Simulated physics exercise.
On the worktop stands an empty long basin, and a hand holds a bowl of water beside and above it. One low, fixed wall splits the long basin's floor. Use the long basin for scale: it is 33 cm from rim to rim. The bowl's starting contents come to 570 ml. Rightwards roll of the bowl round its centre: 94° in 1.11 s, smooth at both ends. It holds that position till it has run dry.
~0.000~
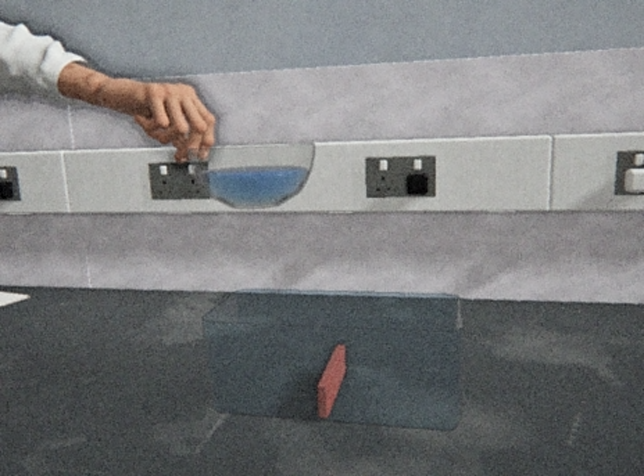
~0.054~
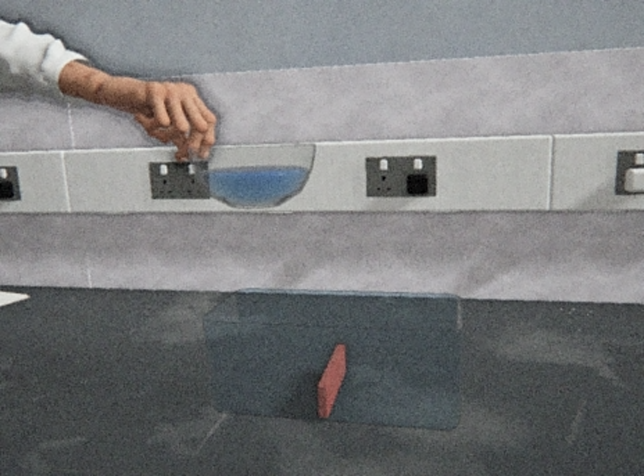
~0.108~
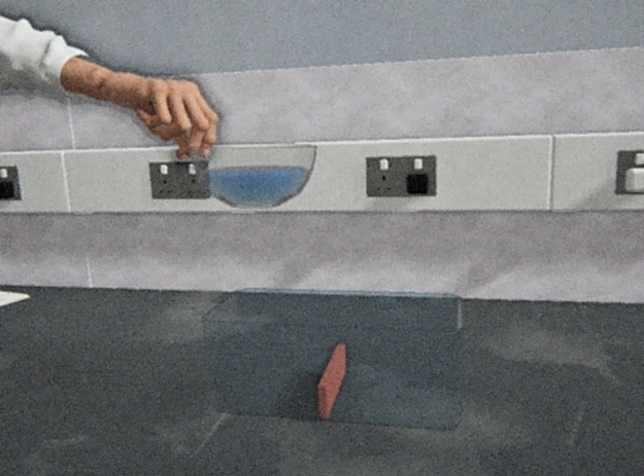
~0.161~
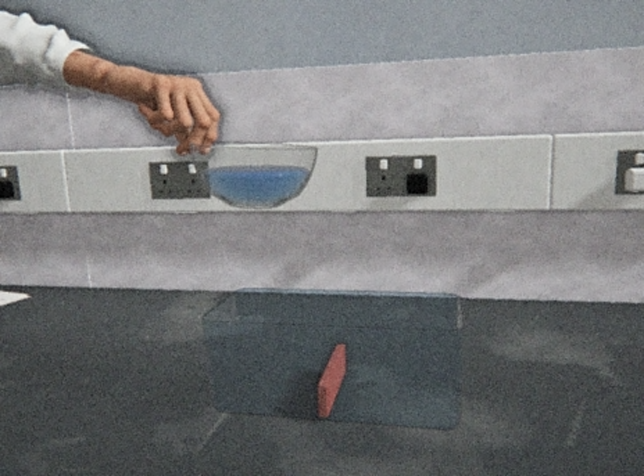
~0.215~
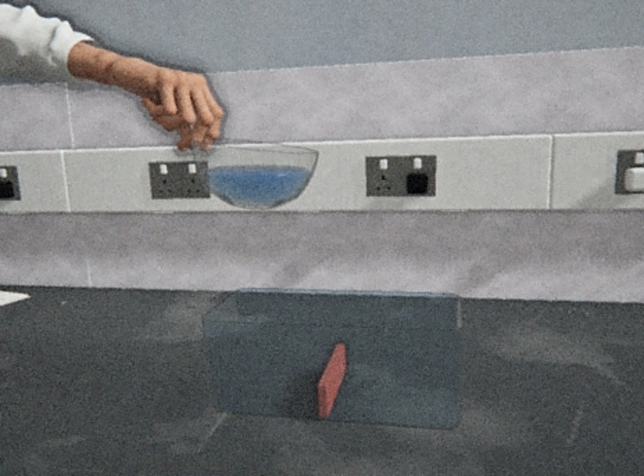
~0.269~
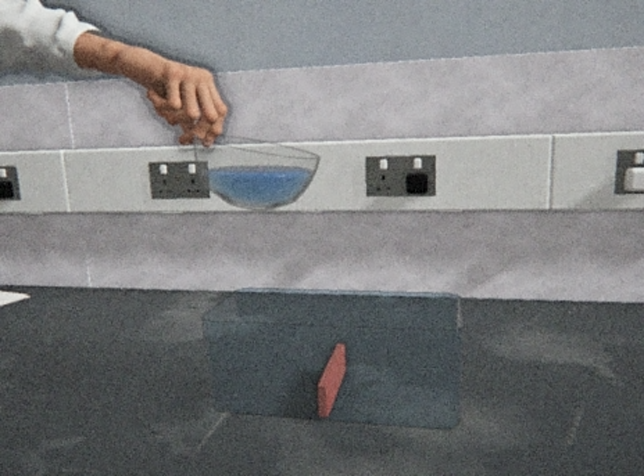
A hand slowly tilts a glass bowl of blue water rightwards above a clear basin.
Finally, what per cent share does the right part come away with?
Roughly 92 per cent.
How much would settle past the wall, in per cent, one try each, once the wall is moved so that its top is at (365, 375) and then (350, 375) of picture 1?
55 per cent first, 75 per cent second.
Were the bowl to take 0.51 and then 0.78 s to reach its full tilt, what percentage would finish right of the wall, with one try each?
The first try gives around 80 percent, the second around 90 percent.
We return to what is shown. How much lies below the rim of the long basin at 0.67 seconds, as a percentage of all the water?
4 %, more or less.
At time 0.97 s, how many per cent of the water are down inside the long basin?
72 per cent, give or take a little.
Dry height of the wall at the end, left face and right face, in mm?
Left side: Around 42 mm. Right side: Around 22 mm.
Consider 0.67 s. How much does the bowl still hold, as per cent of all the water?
Close to 62 in a hundred.
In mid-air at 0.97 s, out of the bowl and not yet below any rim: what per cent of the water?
Around 20 percent of it is airborne.
Then, 0.67 s in, the tilt is 62° and 63 per cent is still to pour, 0 is left of the wall and 4 right of it.
Then, 0.97 s in, the tilt is 90° and 9 per cent is still to pour, 2 is left of the wall and 70 right of it.
Then, 1.27 s in, the tilt is 94° and 0 per cent is still to pour, 7 is left of the wall and 92 right of it.
Then, 1.61 s in, the tilt is 94° and 0 per cent is still to pour, 8 is left of the wall and 92 right of it.
Finally, 8 per cent lies left of the wall, 92 right of it and 1 outside.
